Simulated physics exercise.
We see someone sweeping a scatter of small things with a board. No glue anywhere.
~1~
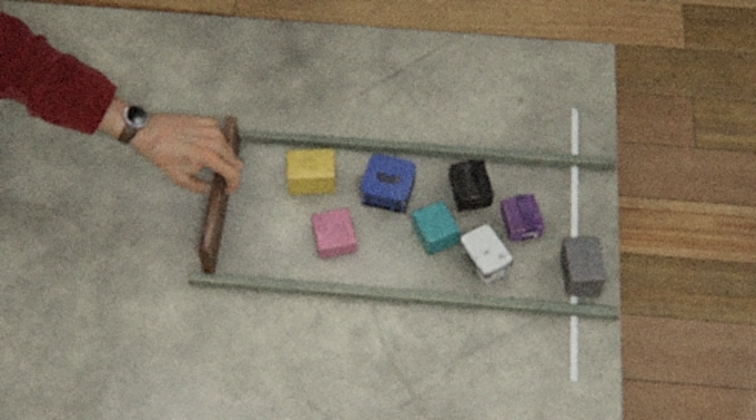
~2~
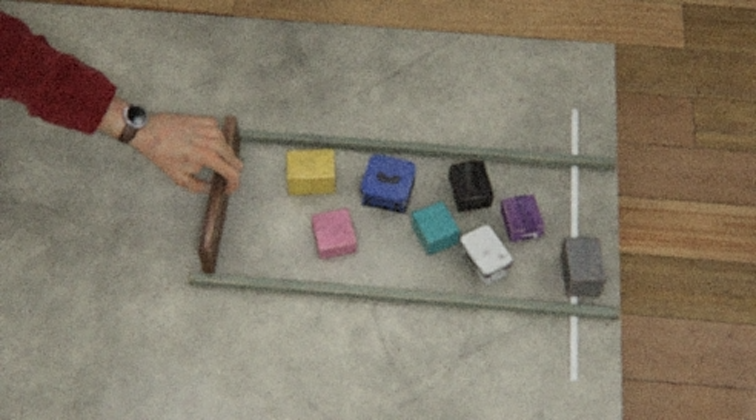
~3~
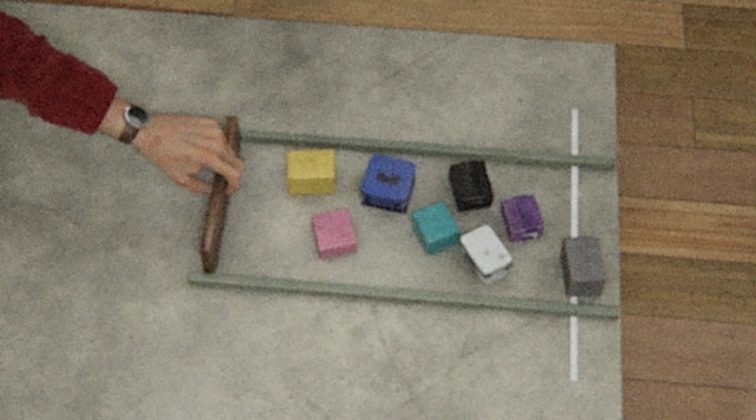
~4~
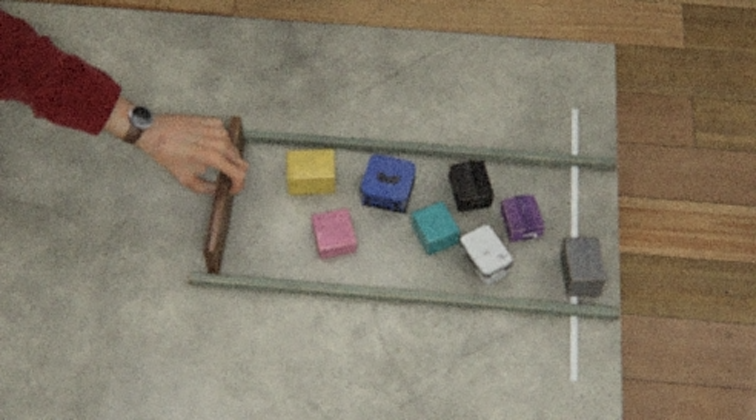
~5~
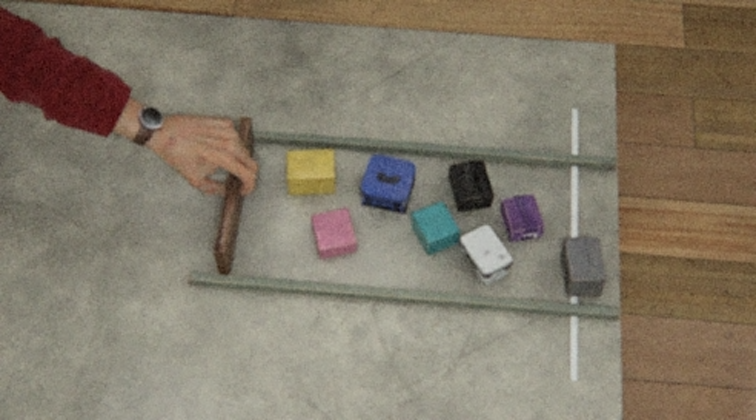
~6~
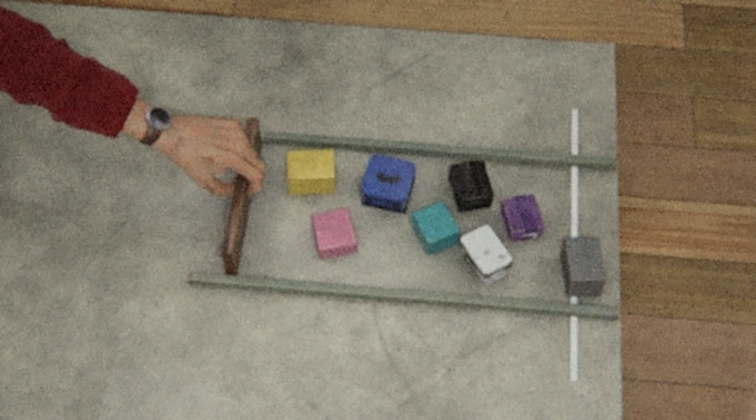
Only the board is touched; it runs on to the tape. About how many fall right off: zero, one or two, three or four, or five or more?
Here the number that fall off is five or more.
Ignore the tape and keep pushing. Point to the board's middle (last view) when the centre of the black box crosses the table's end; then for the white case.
Near (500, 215) and (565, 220).
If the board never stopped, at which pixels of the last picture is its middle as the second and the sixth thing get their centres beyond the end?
First at (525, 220), next at (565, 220).
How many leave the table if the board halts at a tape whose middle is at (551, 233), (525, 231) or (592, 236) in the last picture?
The counts: 4, 1 and 6.
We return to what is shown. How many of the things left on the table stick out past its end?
It comes to 1.
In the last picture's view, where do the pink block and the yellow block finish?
First (594, 260), then (600, 197).
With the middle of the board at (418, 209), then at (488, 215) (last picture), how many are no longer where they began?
The counts are 7 and 7.
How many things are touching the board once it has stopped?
In contact: 2.
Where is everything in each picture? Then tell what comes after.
Grey block (583, 267); purple box (522, 218); white case (485, 255); board (220, 194); tape (574, 235), in the first frame.
Purple box (522, 218); black box (471, 185), in the second frame.
White case (485, 255); yellow block (311, 172), in the third frame.
Grey block (583, 267); pink block (334, 234), in the fourth frame.
Purple box (522, 218); board (235, 195), in the fifth frame.
Grey block (583, 267); purple box (522, 218); white case (485, 255); board (243, 195); tape (574, 235), in the sixth frame.
Soon after, none off yet; grey block at rest near (583, 267); purple box moving near (531, 220); white case at rest near (485, 255).
By the end, the number that fall off is five or more; fallen, blue case, turquoise block, black box, white case, purple box and grey block.
